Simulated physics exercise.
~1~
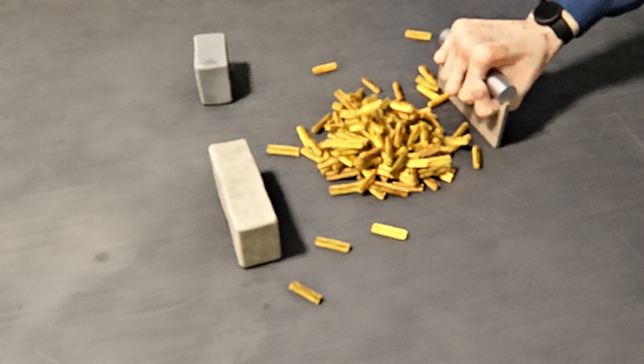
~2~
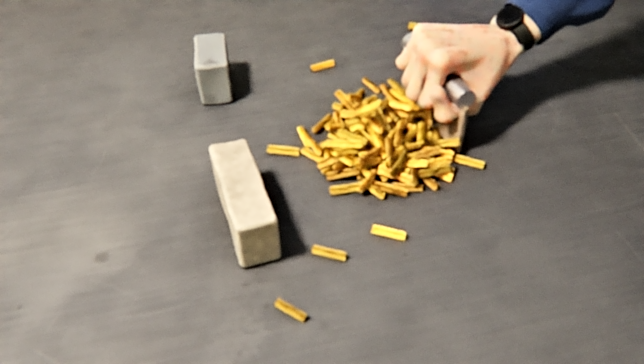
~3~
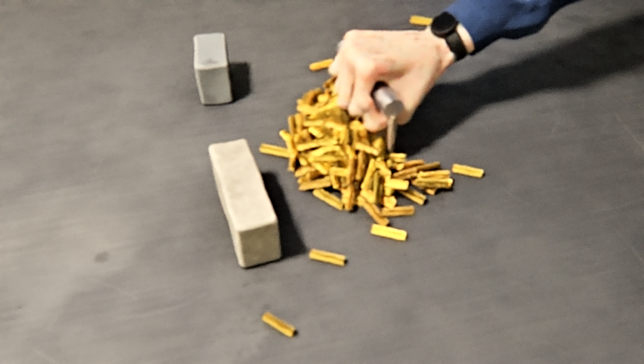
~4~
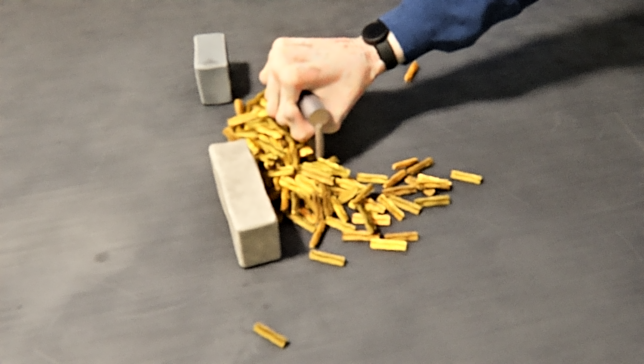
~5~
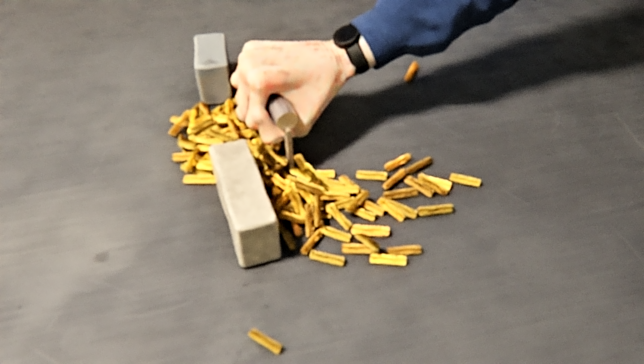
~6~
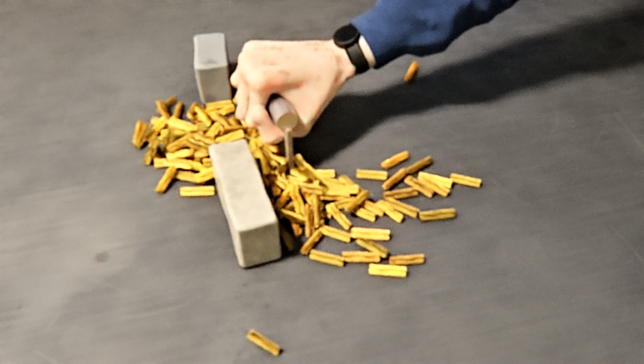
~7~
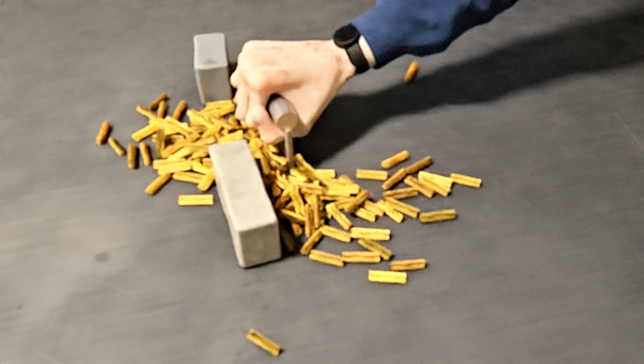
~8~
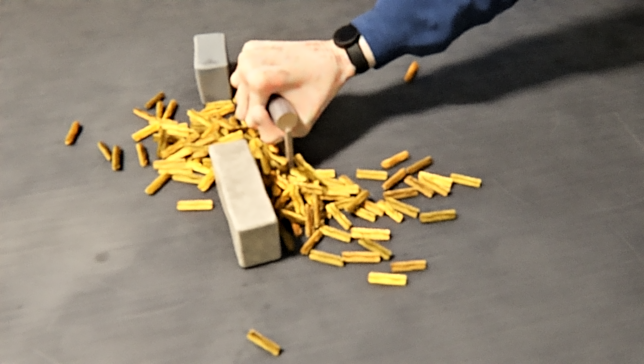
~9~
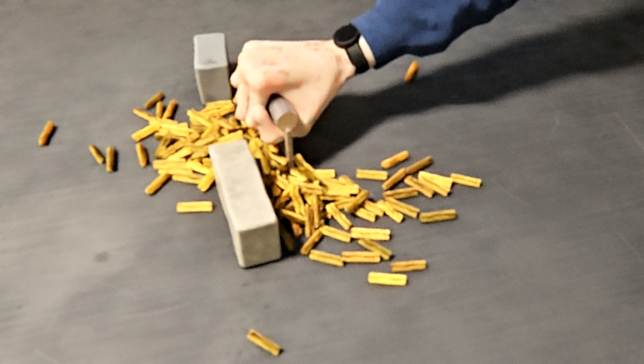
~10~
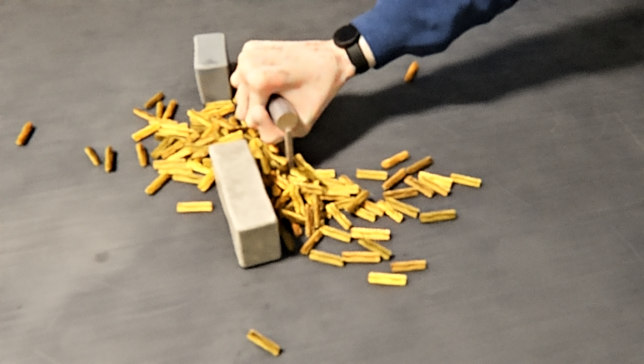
In this clip, a hand pushes a pile of golden dry pasta pieces leftward with a scraper toward two grey blocks. Many pieces go through the gap and scatter beyond it, and the hand stops with most still held up before the blocks.
